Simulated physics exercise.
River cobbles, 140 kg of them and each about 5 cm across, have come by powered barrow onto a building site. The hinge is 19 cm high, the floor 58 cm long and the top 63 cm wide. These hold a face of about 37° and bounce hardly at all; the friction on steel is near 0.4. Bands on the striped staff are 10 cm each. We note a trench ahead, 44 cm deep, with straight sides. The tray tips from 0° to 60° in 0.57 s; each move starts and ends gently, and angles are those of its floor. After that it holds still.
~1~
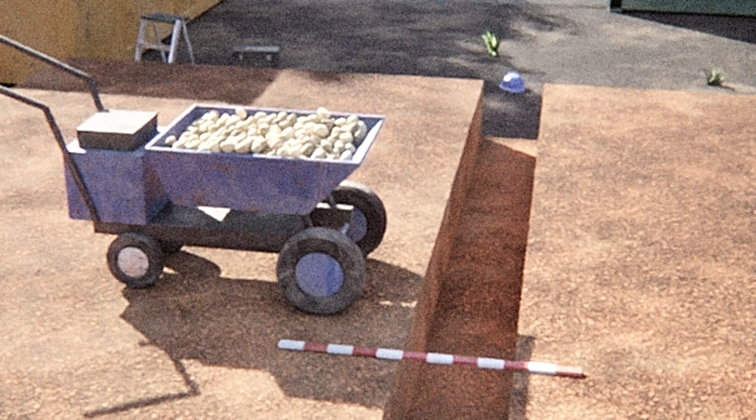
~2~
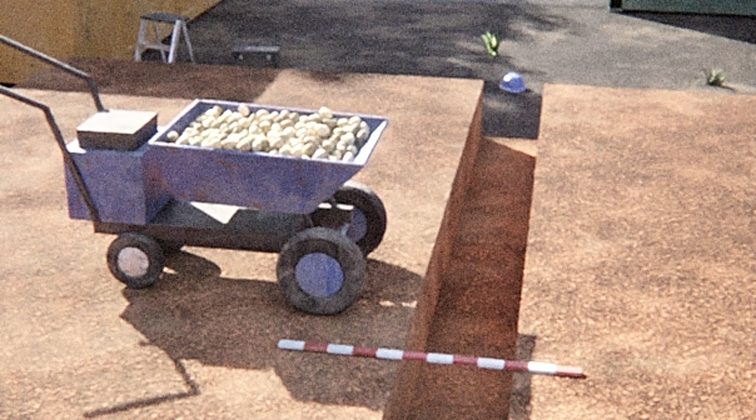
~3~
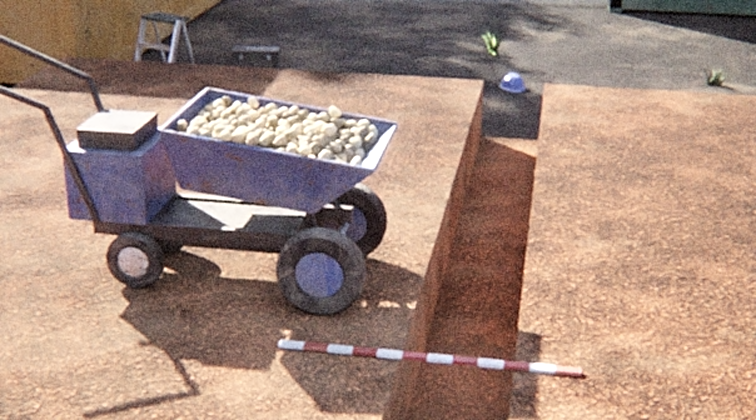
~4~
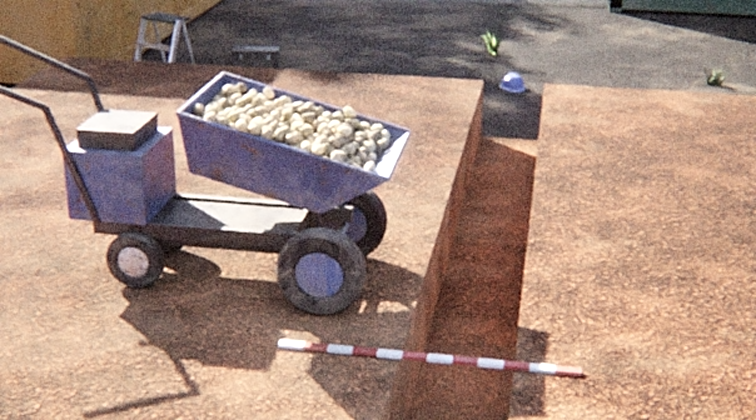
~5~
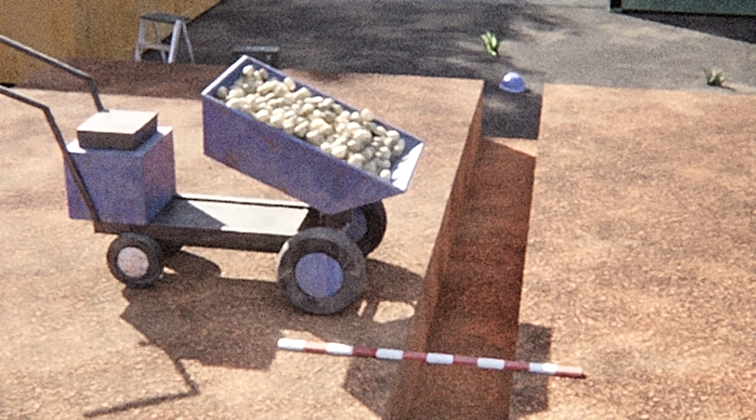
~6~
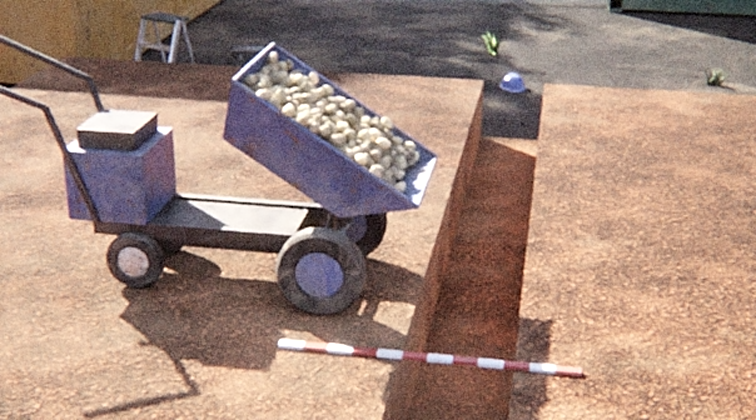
A blue powered barrow steadily tilts its tray of pale cobbles rightward beside a straight-sided trench.
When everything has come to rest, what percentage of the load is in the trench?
About 58 per cent.
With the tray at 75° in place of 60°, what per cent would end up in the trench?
Then roughly 55 percent.
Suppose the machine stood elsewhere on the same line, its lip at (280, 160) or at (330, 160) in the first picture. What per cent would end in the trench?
First some 85, then 80 per cent.
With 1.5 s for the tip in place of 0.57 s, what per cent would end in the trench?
I'd put it at roughly 85 per cent.
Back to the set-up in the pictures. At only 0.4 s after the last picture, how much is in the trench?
At that moment: Approx. 15 %.
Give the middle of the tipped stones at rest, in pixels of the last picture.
Roughly (507, 362), I'd say.
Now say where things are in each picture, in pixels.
In the first picture, the tray is at 0°, its lip at (359, 164); the top of the load is at (303, 126).
The second picture shows lip at (363, 166), floor tilted 2°, highest stones at (284, 122).
In the third picture, the tray is at 7°, its lip at (374, 171); the top of the load is at (239, 110).
In the fourth picture, the tray is at 14°, its lip at (388, 180); the top of the load is at (237, 96).
The fifth picture shows lip at (404, 192), floor tilted 23°, highest stones at (252, 81).
The sixth picture shows lip at (418, 208), floor tilted 32°, highest stones at (273, 68).
Then, 0.1 s after the last picture the floor is at 51°, 100 % in the tray; the foremost stones are at (434, 197).
Then, 0.4 s after the last picture the floor is at 60°, 82 % in the tray, 17 % in the trench; the foremost stones are at (519, 299).
Then, 0.7 s after the last picture the floor is at 60°, 27 % in the tray, 33 % in the trench, 40 % past the trench; the foremost stones are at (678, 329).
Then, 2.7 s after the last picture the floor is at 60°, 0 % in the tray, 58 % in the trench, 42 % past the trench; the foremost stones are past the picture's edge.
